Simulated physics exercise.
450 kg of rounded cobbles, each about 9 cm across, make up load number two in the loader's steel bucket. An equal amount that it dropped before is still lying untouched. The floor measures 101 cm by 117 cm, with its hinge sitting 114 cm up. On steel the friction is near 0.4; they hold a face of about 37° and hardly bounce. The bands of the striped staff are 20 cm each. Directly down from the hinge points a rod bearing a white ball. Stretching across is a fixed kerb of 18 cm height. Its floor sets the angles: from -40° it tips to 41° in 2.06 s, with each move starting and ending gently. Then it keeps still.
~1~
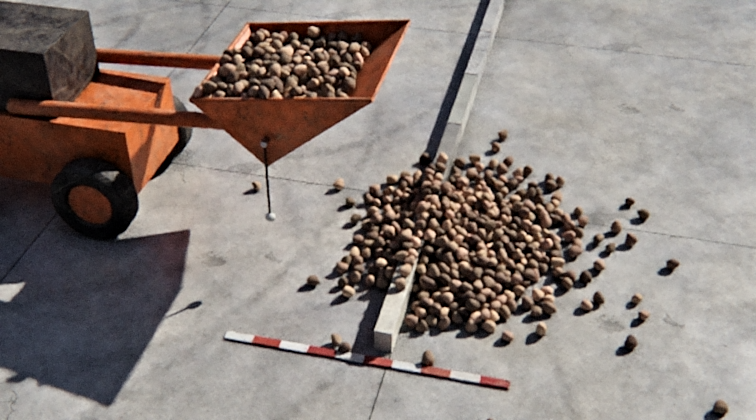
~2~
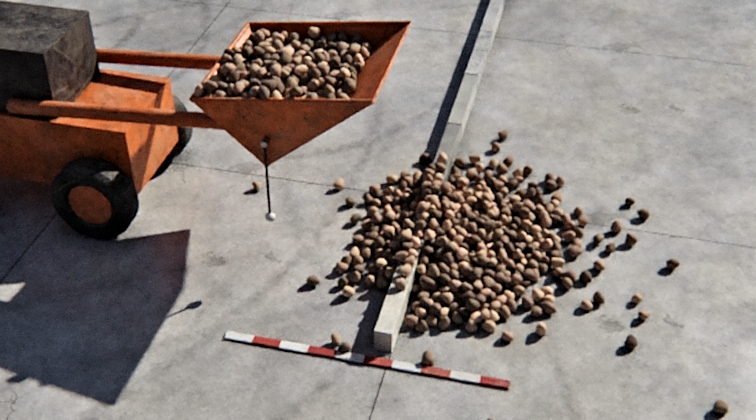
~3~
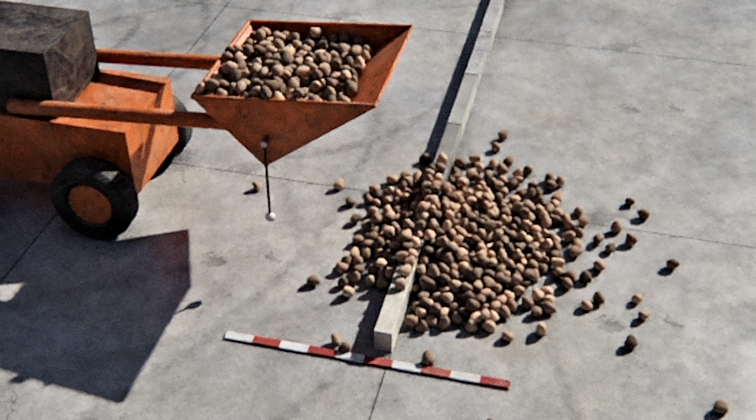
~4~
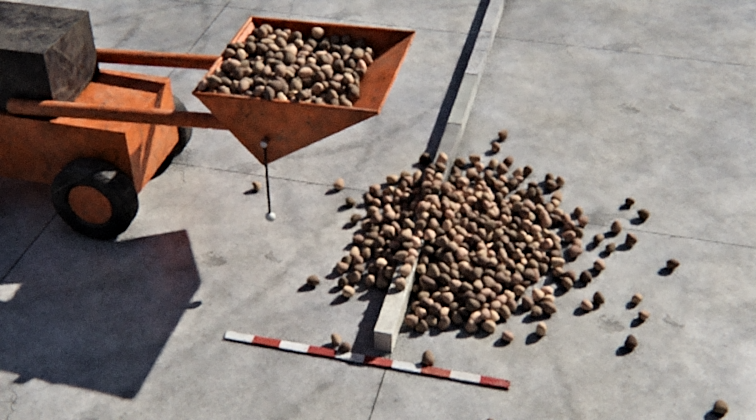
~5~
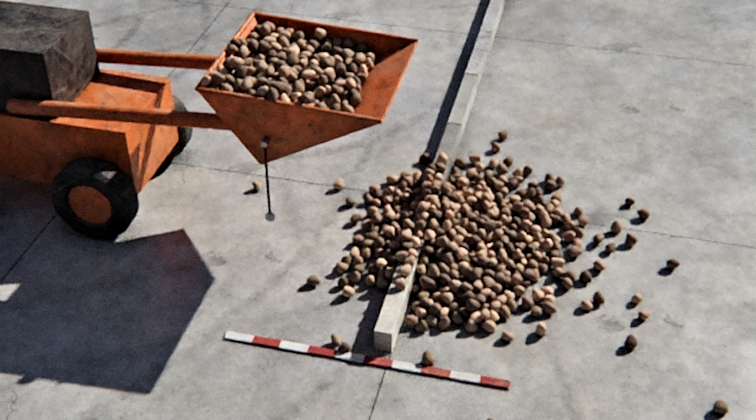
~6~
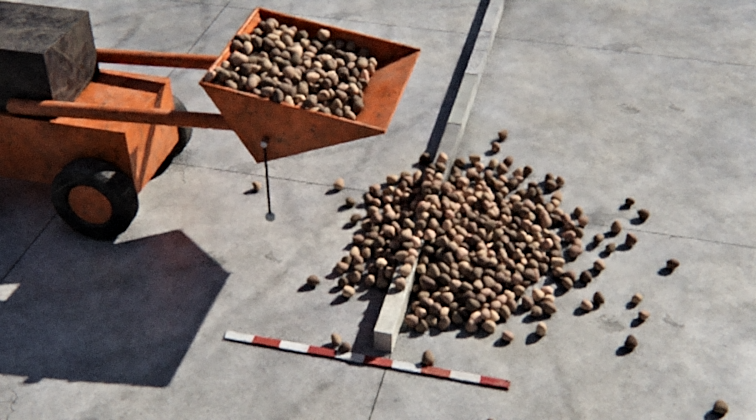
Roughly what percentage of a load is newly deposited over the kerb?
Around 20 per cent of a load is newly deposited there.
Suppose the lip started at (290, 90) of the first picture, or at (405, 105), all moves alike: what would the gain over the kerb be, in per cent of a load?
Roughly 0 and 55 percent, in that order.
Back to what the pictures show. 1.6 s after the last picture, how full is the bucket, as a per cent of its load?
About 20 percent.
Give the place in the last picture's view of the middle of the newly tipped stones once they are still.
(391, 220).
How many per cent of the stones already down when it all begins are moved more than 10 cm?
10 %.
Then, 0.9 s after the last picture the floor is at 28°; in per cent of one load, 96 in the bucket, 27 on this side of the kerb, 77 over the kerb; the foremost stones are at (650, 280).
Then, 1.6 s after the last picture the floor is at 41°; in per cent of one load, 22 in the bucket, 92 on this side of the kerb, 86 over the kerb; the foremost stones are at (650, 280).
Then, 1.9 s after the last picture the floor is at 41°; in per cent of one load, 1 in the bucket, 105 on this side of the kerb, 95 over the kerb; the foremost stones are at (650, 280).
Then, 4.6 s after the last picture the floor is at 41°; in per cent of one load, 0 in the bucket, 104 on this side of the kerb, 96 over the kerb; the foremost stones are at (650, 280). Net gain over the kerb, 20.
